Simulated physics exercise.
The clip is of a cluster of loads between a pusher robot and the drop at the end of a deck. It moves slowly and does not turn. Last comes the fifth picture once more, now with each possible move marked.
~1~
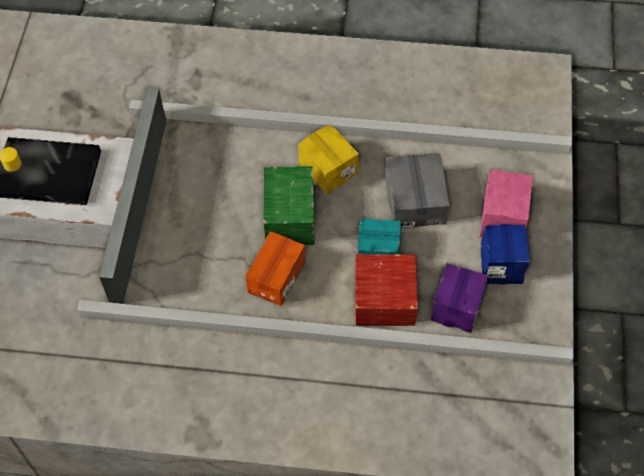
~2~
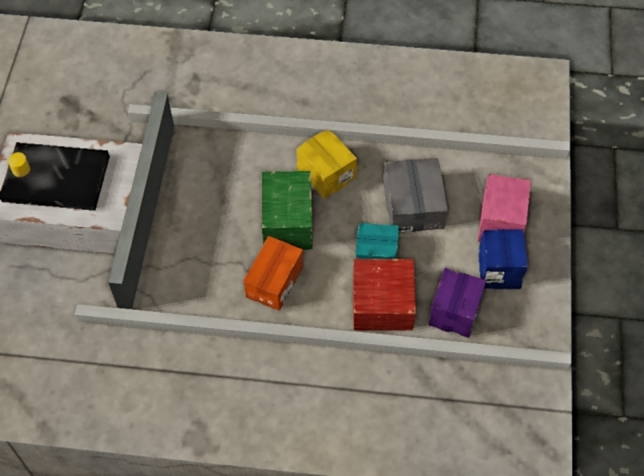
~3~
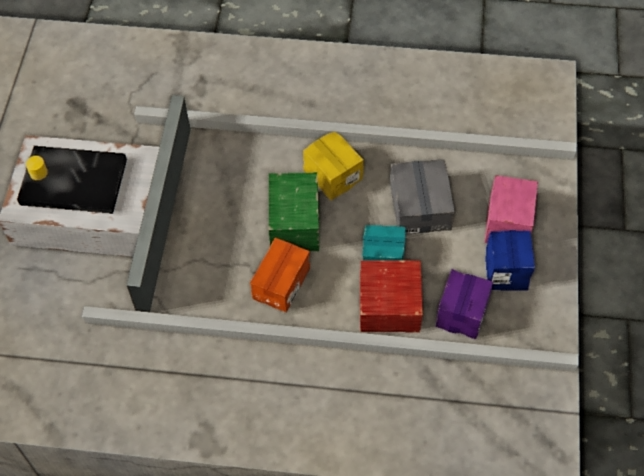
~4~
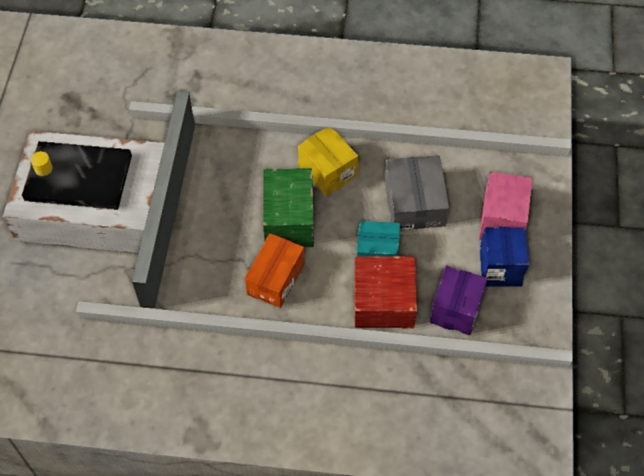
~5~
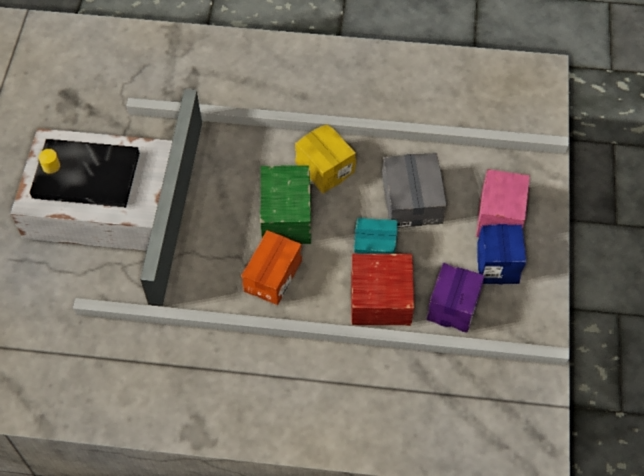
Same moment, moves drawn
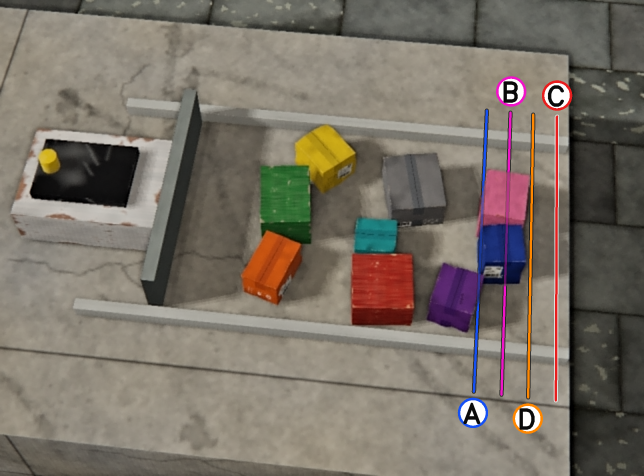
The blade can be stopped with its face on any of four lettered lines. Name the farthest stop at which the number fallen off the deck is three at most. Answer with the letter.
It should halt at A.
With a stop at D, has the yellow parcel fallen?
No.
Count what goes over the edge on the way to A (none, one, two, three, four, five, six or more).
In all, three.
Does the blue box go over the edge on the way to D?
By then, yes.
On the marked copy, A at (481, 240); B at (506, 243); C at (557, 247); D at (531, 245).
With A. Early on, robot (202, 183); orange parcel (300, 270); green crate (314, 208).
Further on, robot (314, 193); pink crate (526, 209); purple parcel (513, 304).
At the end, robot (401, 201); pink crate over the edge; blue box over the edge; three fallen.
As for the rest, B drops six; C drops nine; D drops six.
